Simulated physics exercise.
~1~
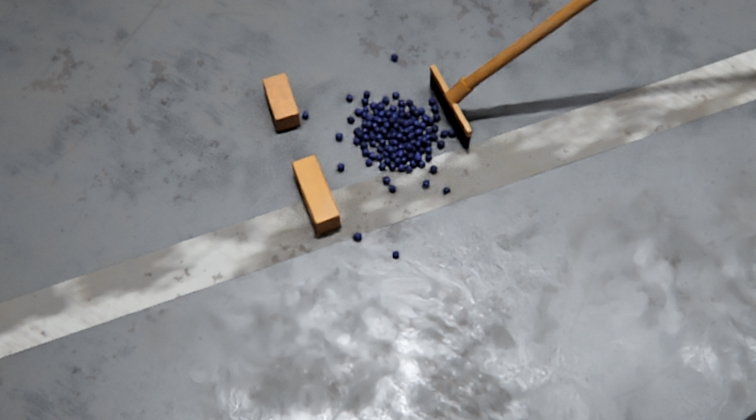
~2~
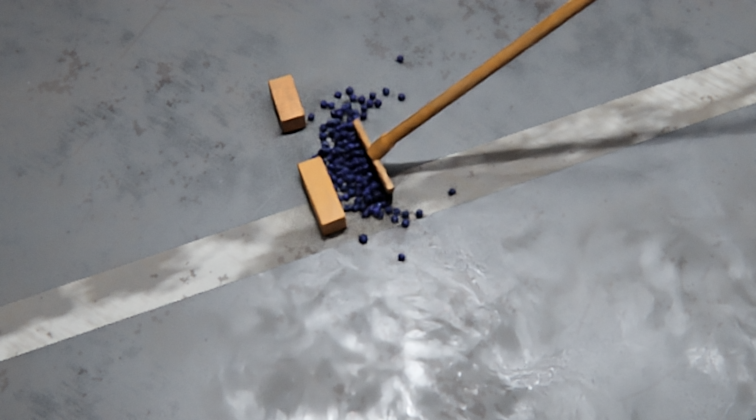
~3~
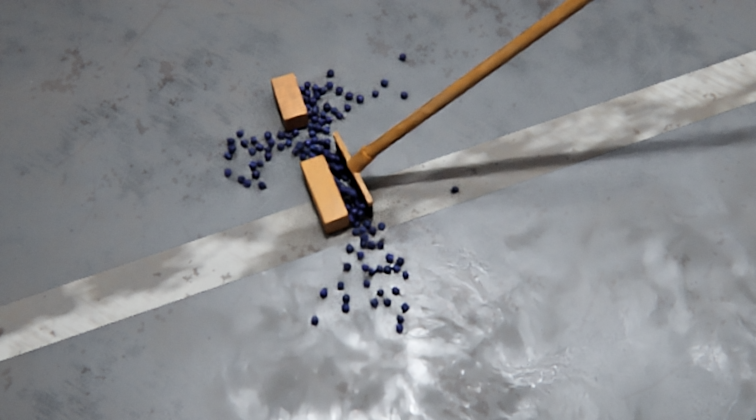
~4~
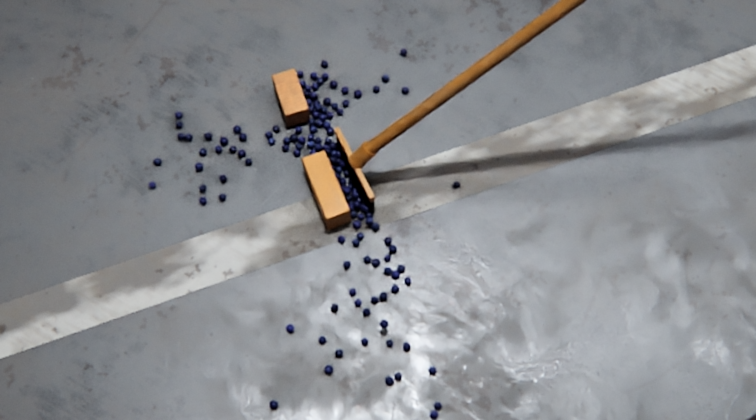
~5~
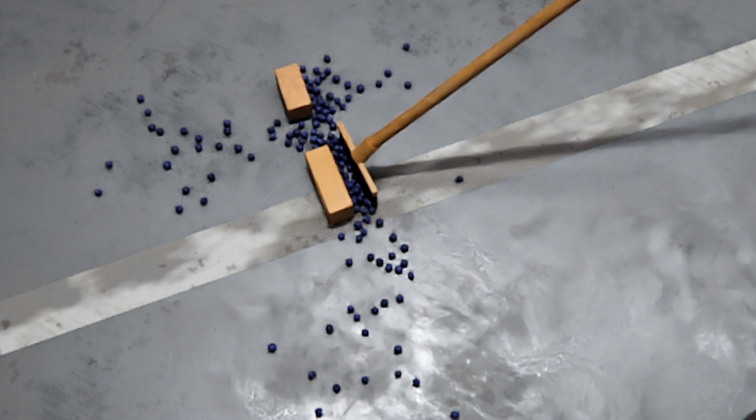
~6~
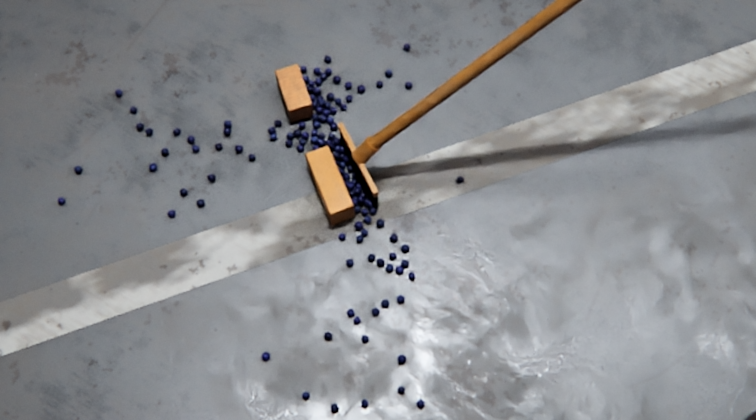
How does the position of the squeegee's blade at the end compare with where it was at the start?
At the start the blade is to the right of the heaped blueberries, and at the end it is further left and somewhat lower in the view, close beside the nearer wooden block.
